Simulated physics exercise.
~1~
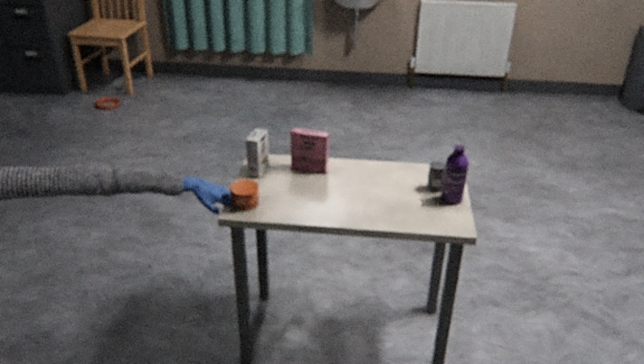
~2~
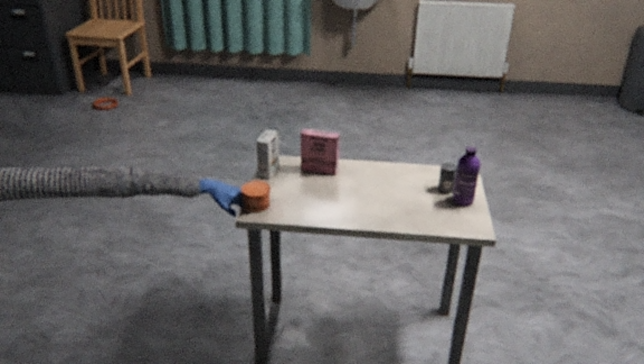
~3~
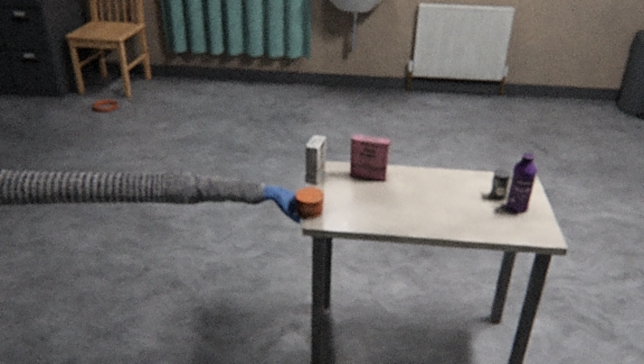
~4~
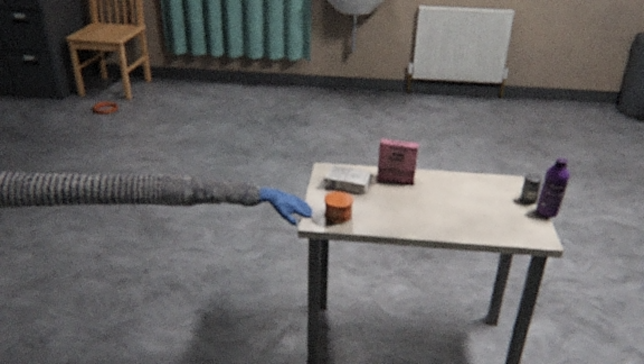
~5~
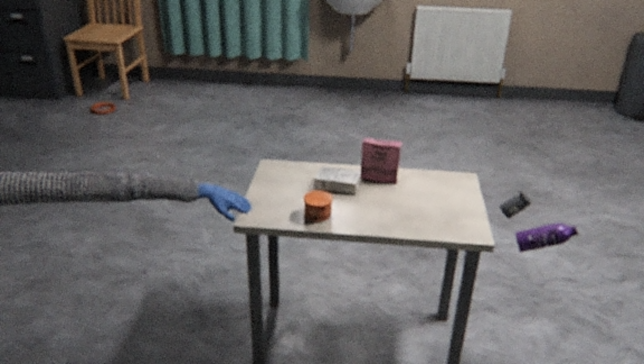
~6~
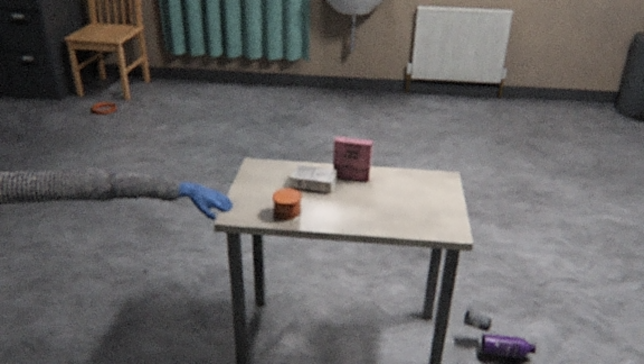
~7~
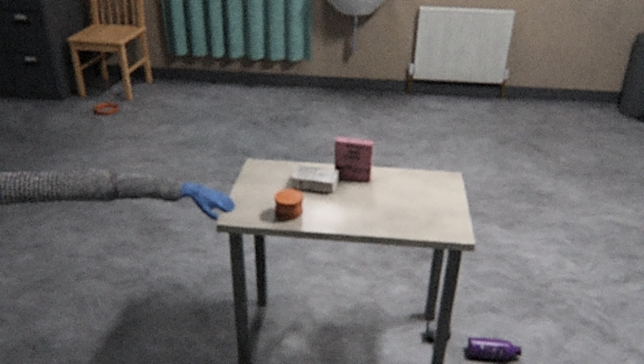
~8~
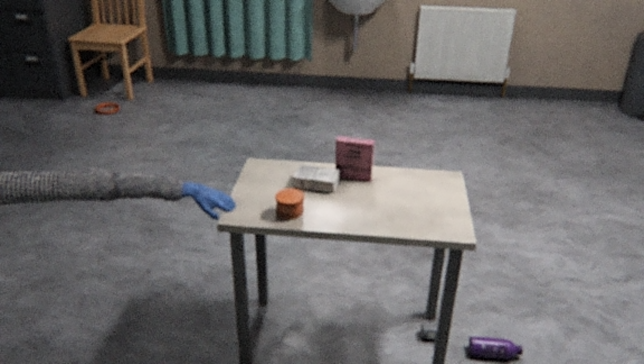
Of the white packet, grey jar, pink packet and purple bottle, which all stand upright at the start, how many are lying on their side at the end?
Three of them are lying on their side at the end. They are the white packet on the table, and the grey jar and purple bottle on the floor.
